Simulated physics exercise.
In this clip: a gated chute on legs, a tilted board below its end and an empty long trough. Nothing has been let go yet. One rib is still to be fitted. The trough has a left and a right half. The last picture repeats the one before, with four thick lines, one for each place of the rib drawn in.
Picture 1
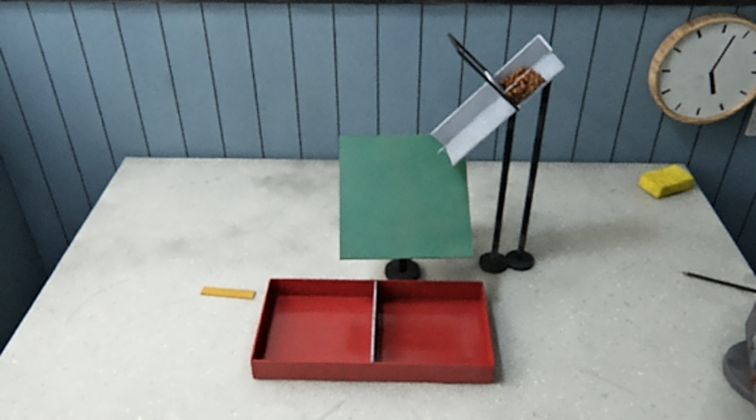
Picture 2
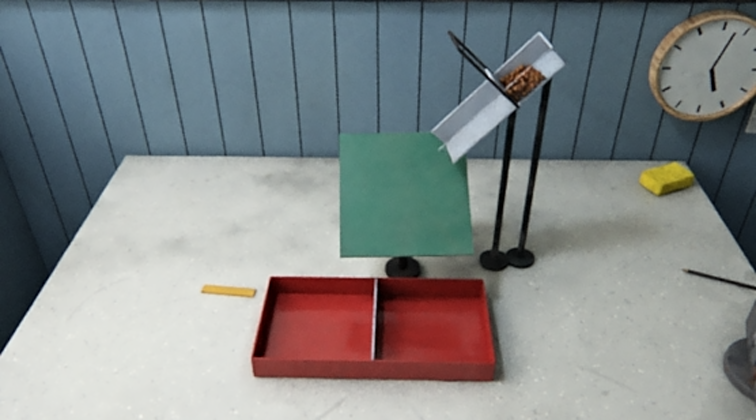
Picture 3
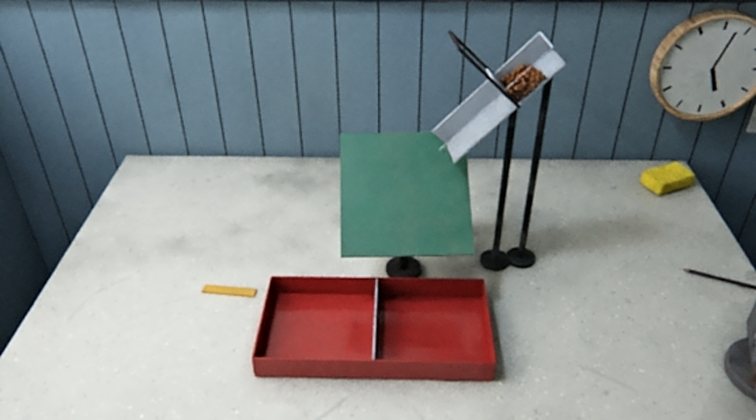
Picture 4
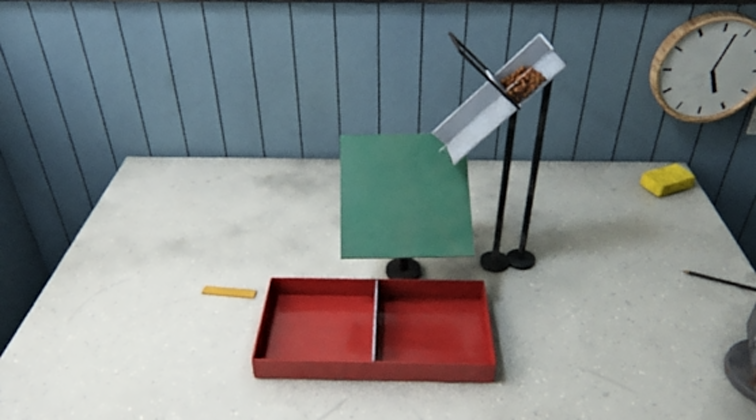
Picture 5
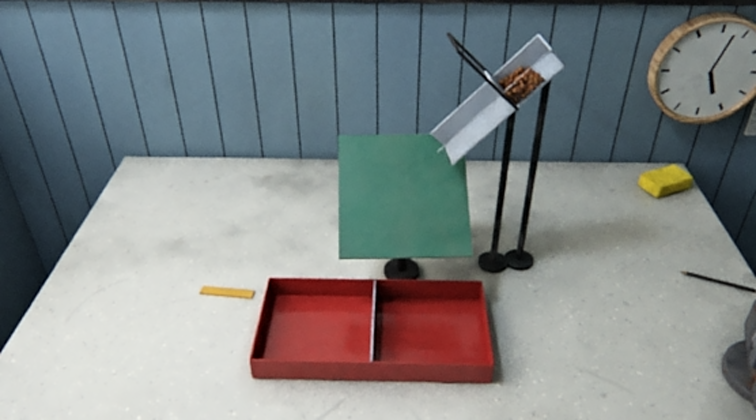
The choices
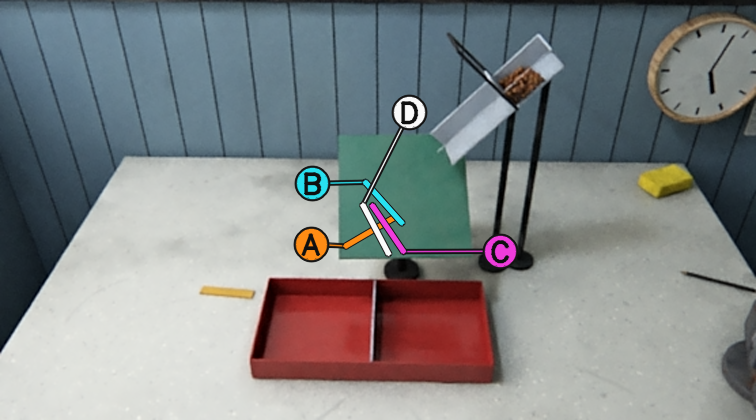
On a pale tabletop, brown pieces sitting behind a closed gate in a raised chute above a green board and an empty red trough, nothing moving.
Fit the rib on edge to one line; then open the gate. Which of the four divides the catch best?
Choose A.
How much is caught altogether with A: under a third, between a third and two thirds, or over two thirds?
Over two thirds.
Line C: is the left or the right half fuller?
More lands on the right.
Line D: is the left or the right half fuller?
Right.
On the marked copy, line A from (394, 217) to (345, 246); line B from (365, 182) to (401, 222); line C from (372, 205) to (403, 251); line D from (362, 205) to (388, 253).
Choosing A, of what is caught, about two thirds in the left half, about a third in the right.
Choosing B, of what is caught, a stray few in the left half, nearly all in the right.
Choosing C, of what is caught, a small part in the left half, nearly all in the right.
Choosing D, of what is caught, a small part in the left half, nearly all in the right.
